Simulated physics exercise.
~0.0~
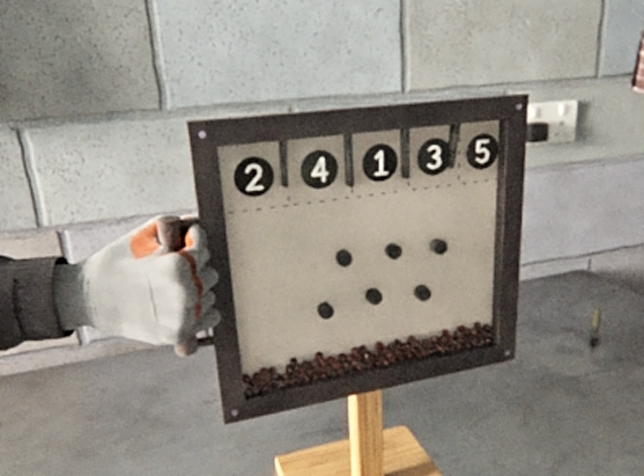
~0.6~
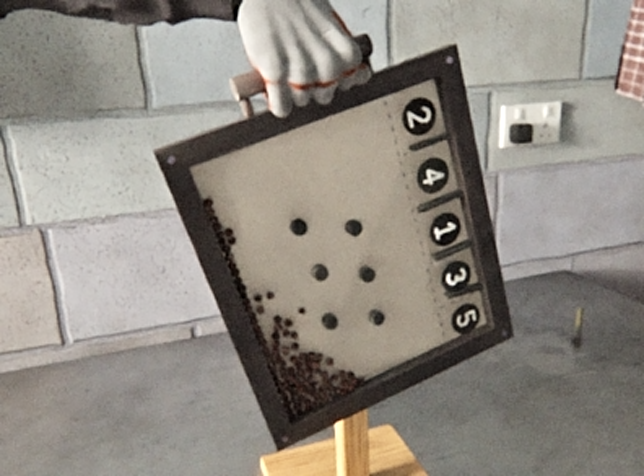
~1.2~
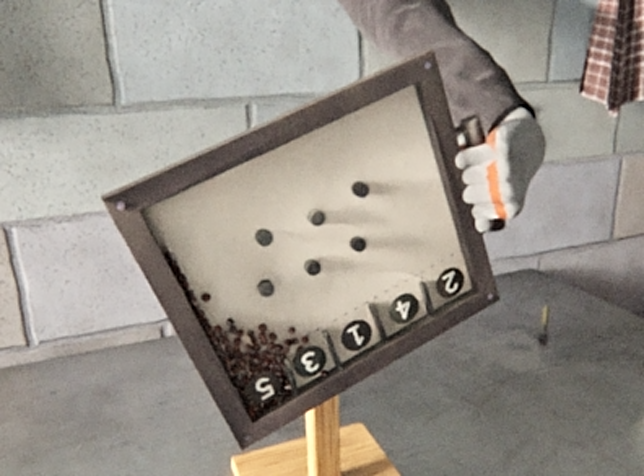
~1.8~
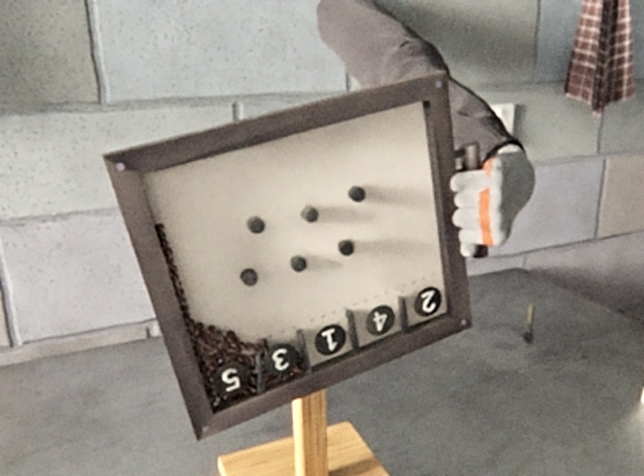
A gloved hand turns a framed bead panel clockwise until beads pile lower left.
